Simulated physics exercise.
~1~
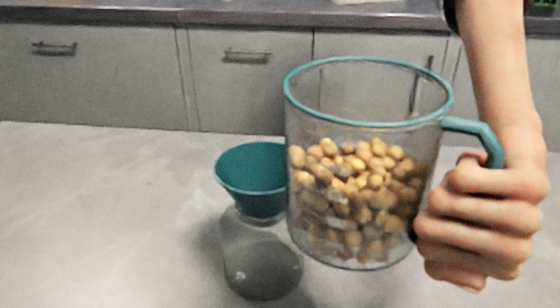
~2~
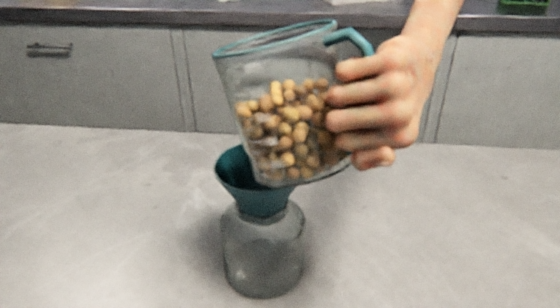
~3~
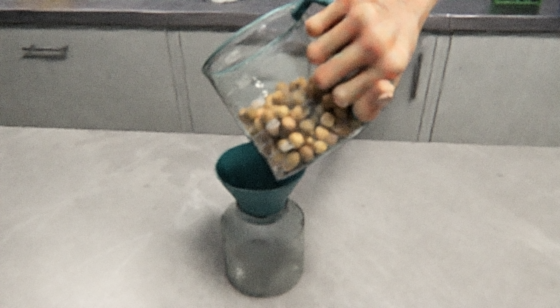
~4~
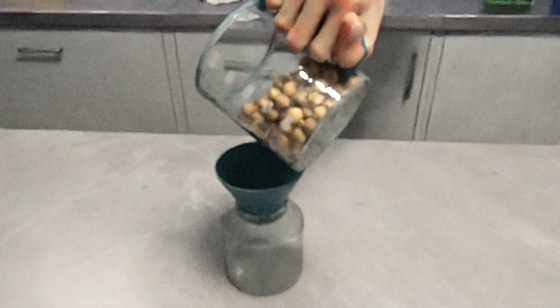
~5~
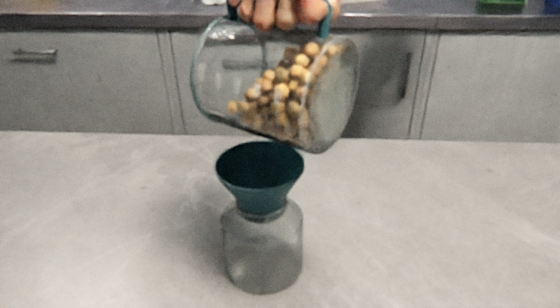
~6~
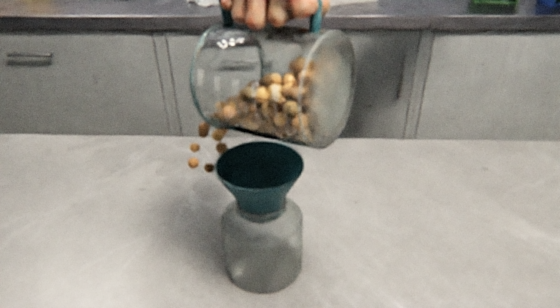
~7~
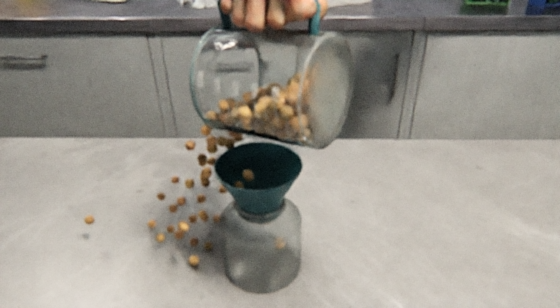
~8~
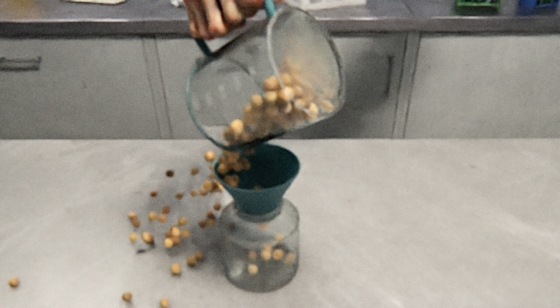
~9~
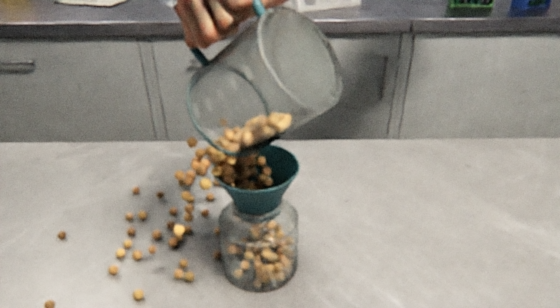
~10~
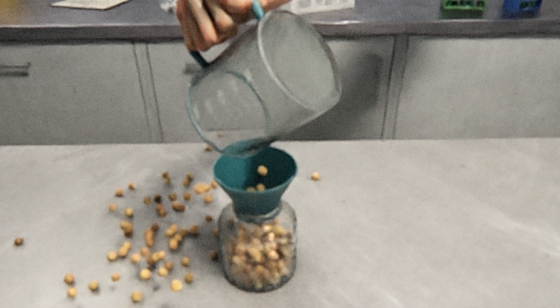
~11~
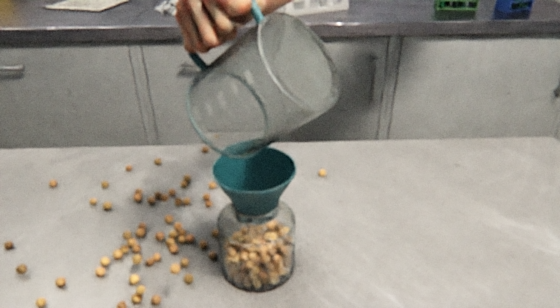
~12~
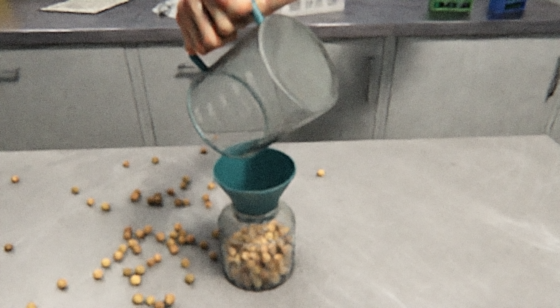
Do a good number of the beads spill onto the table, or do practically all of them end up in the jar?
A good number of the beads spill and scatter over the table, mostly to the left of the jar. The larger share still ends up in the jar.
